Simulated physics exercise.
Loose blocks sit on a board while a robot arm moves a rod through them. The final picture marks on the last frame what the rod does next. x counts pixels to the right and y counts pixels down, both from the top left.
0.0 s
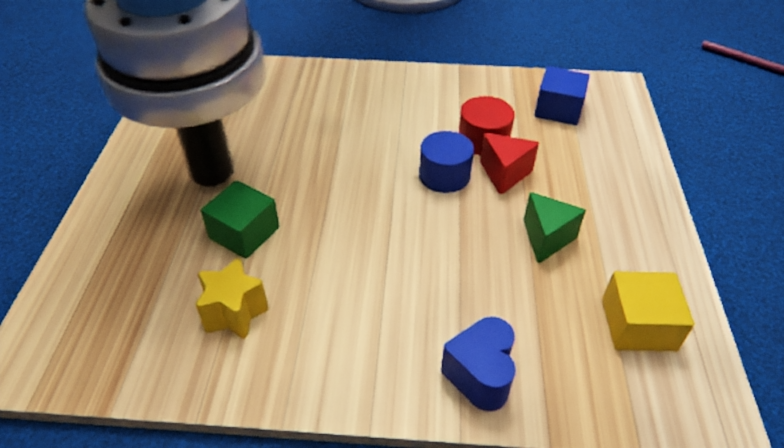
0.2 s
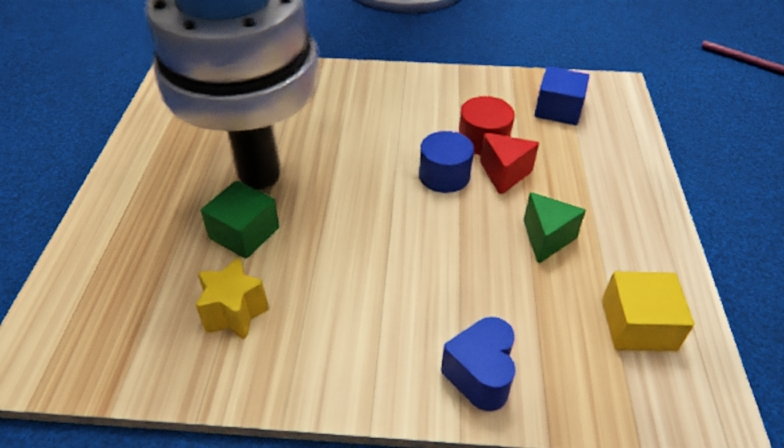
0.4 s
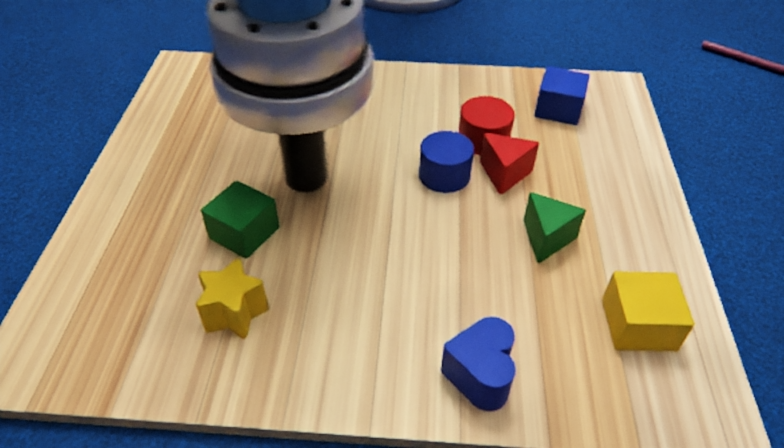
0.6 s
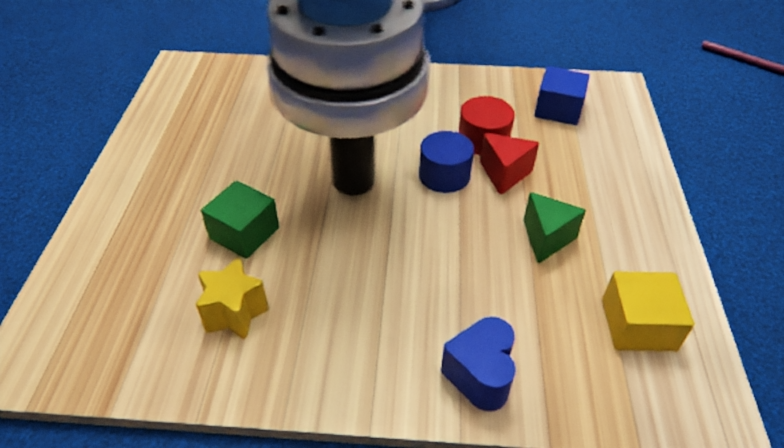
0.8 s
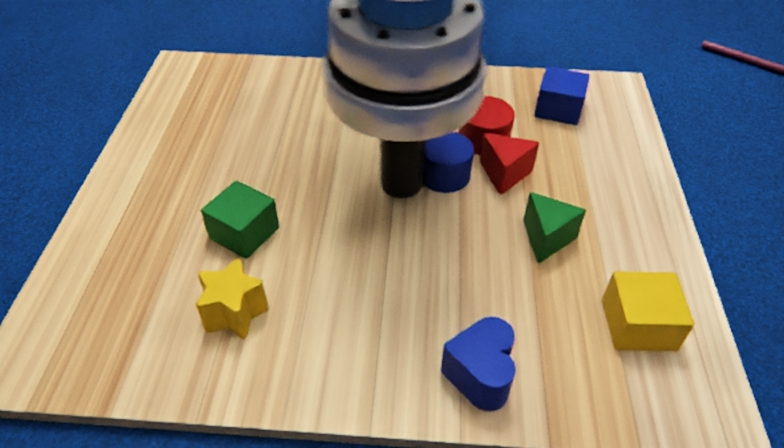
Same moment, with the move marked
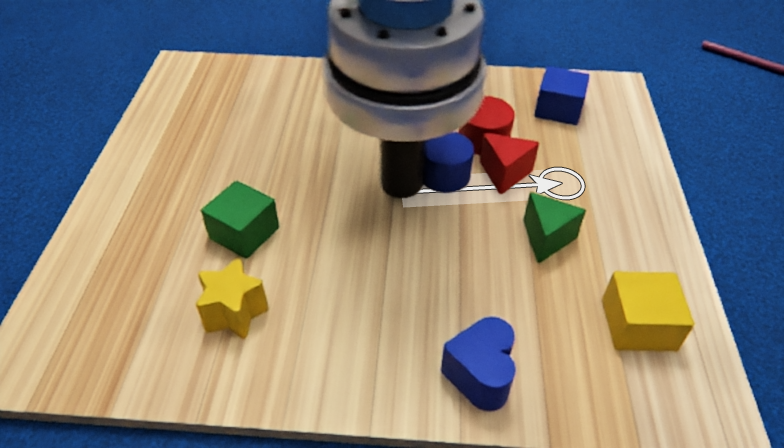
The robot arm moves its black rod right across the board, reaching beside the blue disc.
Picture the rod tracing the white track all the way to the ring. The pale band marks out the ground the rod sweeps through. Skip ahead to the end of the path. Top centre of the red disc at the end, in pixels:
Put as a pixel place, it's (495, 95).
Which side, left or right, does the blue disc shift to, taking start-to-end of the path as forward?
Over to the left.
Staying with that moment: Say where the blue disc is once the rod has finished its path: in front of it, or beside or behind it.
At that point it is off to one side or behind.
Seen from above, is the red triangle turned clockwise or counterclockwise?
Clockwise, looking down.
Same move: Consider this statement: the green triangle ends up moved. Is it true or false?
That statement is not accurate.
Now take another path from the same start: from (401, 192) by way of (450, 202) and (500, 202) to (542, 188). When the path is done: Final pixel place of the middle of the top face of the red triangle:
The middle of its upper face will lie at (525, 134).
The line goes from (401, 192) to (562, 183).
On the path given first. One third of the way, rod (456, 182); blue disc (484, 136); red disc (494, 104); red triangle (530, 142), turned 45° clockwise.
Two thirds of the way, rod (511, 179); blue disc (509, 127); red disc (495, 96); red triangle (553, 140), turned 55° clockwise.
At the end, rod (564, 176); blue disc (510, 127); red disc (495, 95); red triangle (569, 131), turned 55° clockwise; green triangle unmoved.
